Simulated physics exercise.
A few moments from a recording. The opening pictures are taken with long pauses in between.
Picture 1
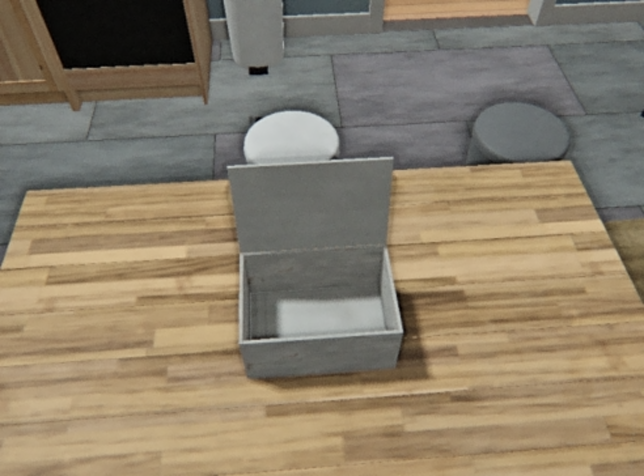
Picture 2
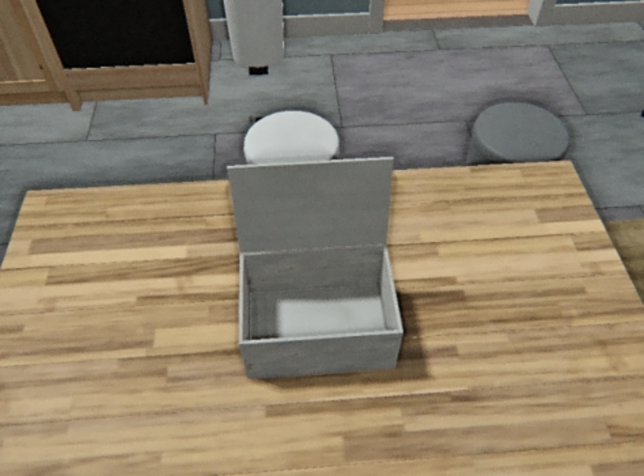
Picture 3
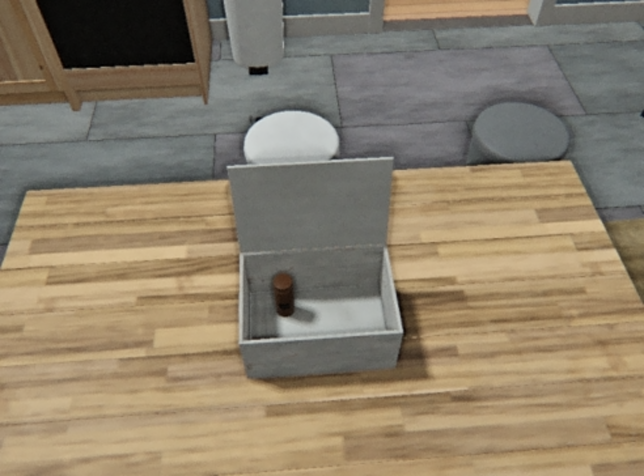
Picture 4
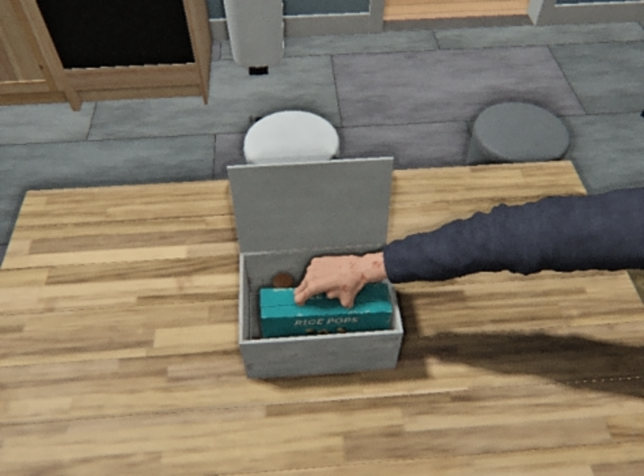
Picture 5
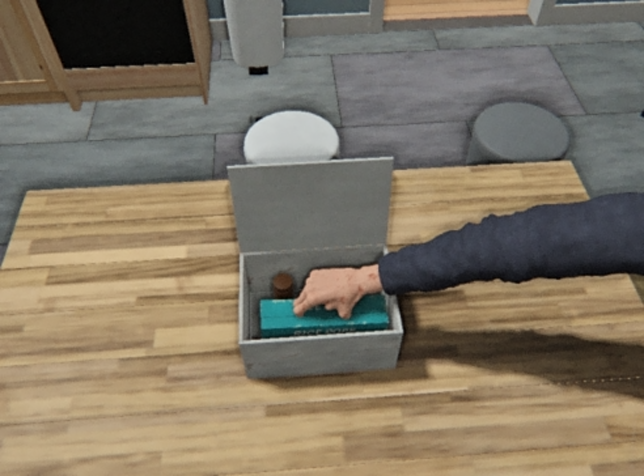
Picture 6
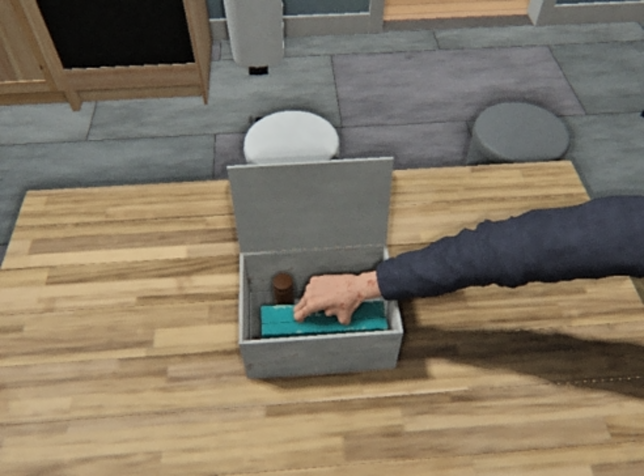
A brown shaker appears in the open gray box, then a hand lowers a turquoise carton inside.
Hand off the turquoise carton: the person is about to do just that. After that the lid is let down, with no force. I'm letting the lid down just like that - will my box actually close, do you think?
Yes, it will close.
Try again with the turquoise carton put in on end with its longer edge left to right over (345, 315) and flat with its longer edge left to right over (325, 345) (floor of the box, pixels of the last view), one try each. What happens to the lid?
First try: The lid stays propped open; second try: The lid comes down fully.
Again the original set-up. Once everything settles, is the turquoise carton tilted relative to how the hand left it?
At the finish it holds its orientation.
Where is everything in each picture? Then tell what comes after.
In the first frame, the last thing is not in view yet.
In the second frame, the last thing is not in view yet.
In the third frame, the last thing is not in view yet; brown shaker (284, 296).
The fourth frame shows coming down; turquoise carton (325, 312).
The fifth frame shows coming down; turquoise carton (324, 323); brown shaker (284, 296).
The sixth frame shows put in, still held; turquoise carton (324, 328); brown shaker (284, 296).
Then, 1.40 s on from there, lid 72° above the rim.
Then, 1.90 s on from there, lid 35° above the rim.
In the end, lid shut; both unmoved. At the end, from the last picture's camera, turquoise carton near (324, 328).
